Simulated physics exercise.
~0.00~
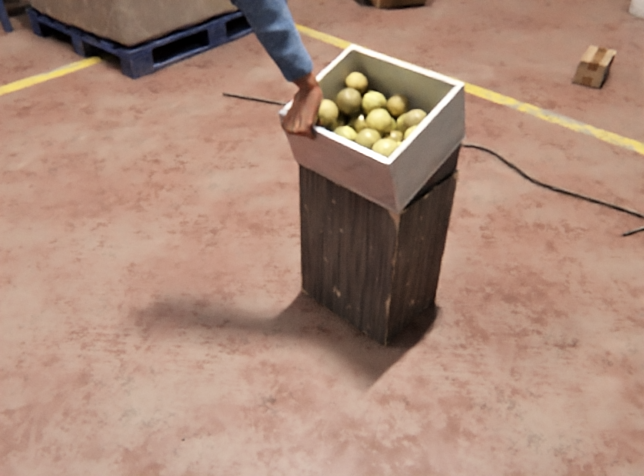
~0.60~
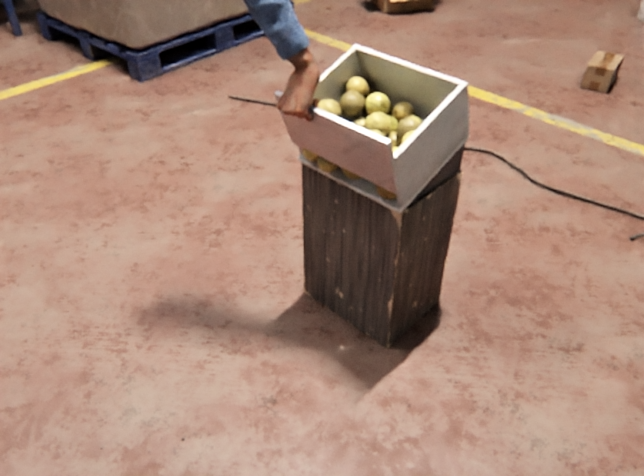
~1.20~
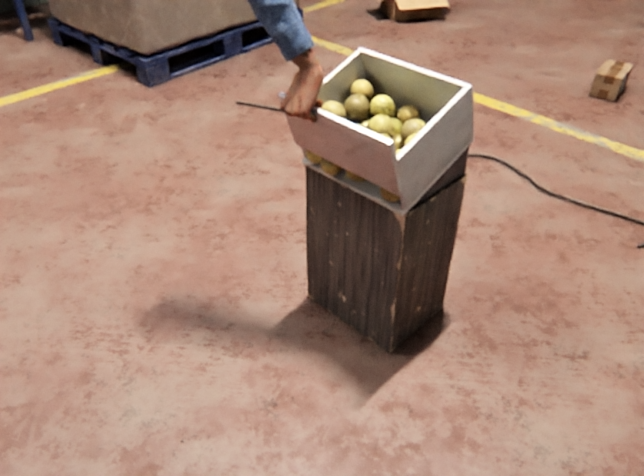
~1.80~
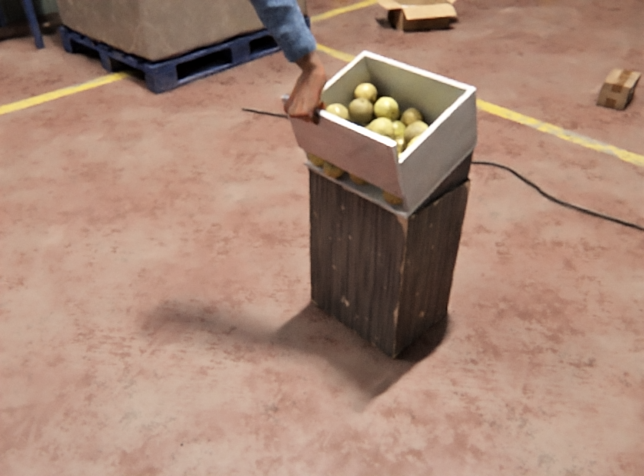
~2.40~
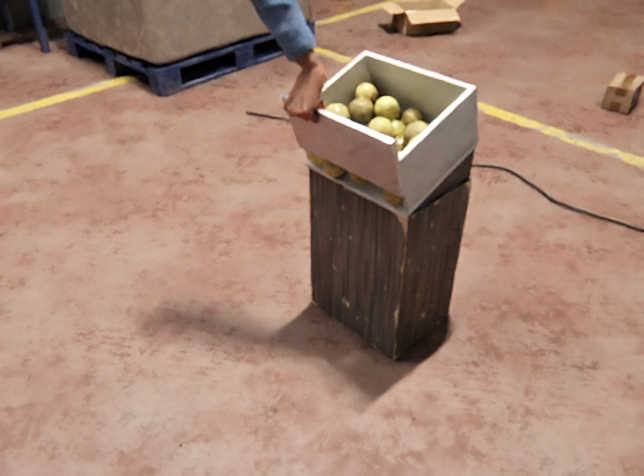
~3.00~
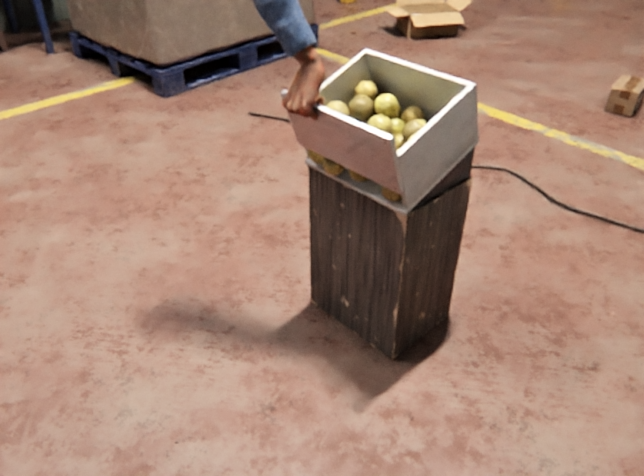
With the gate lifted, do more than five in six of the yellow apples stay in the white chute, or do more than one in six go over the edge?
The yellow apples stay in the white chute, so fewer than one in six of them leave it.
On a warehouse floor, a hand pulled up the gate at the low end of a white chute of yellow apples propped on a dark wooden stand. A gap opened underneath, but the apples stayed inside and none dropped to the floor.
